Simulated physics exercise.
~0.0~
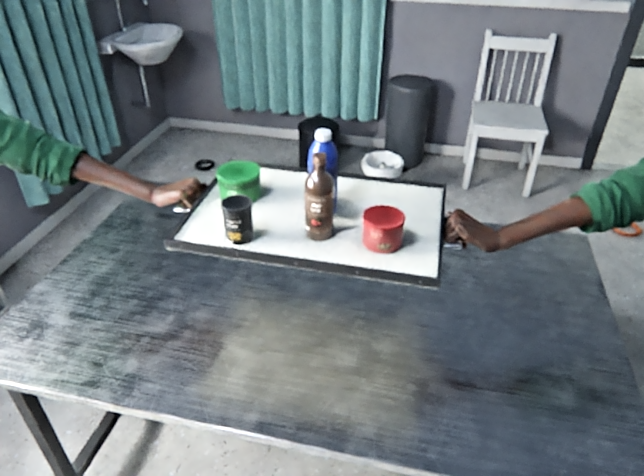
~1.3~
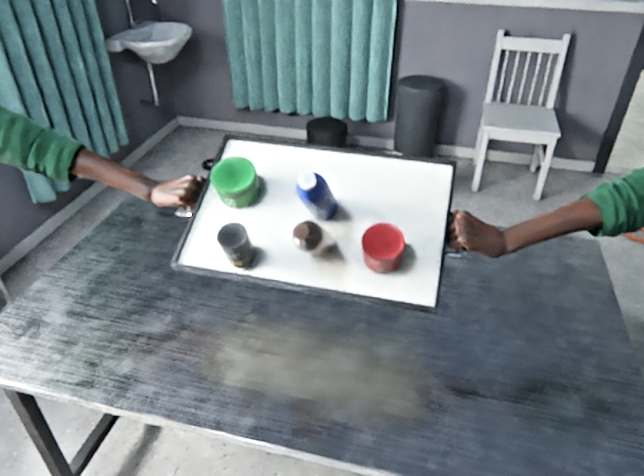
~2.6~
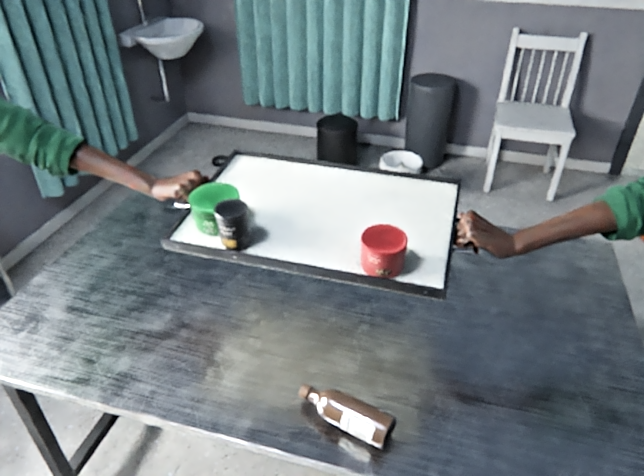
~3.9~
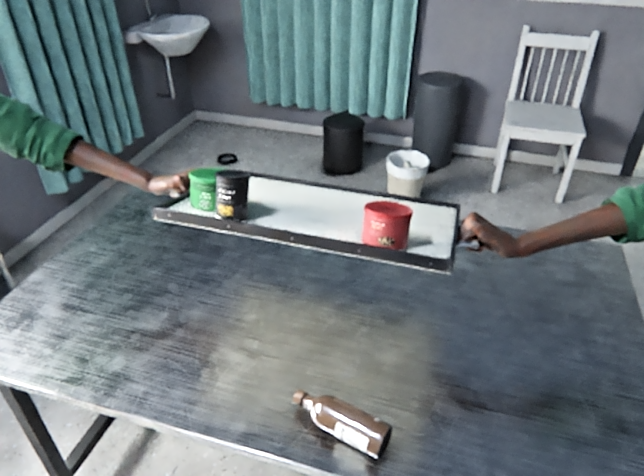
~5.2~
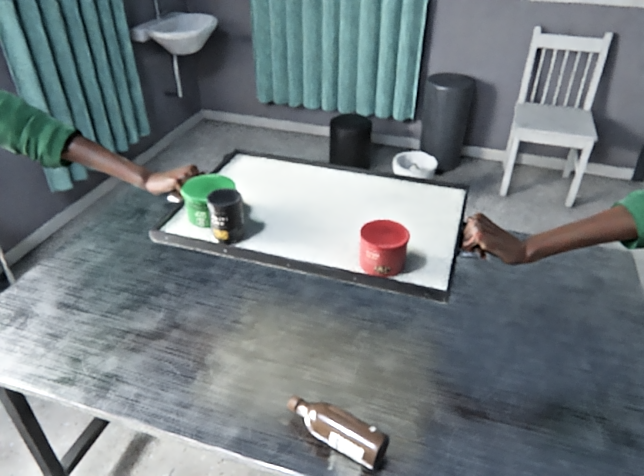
Two hands tipped a white tray toward the near side, and the brown bottle ended up lying on the table while the blue bottle went out of sight; the tray then tilted back and returned, still holding the green tub, black tin and red tub.
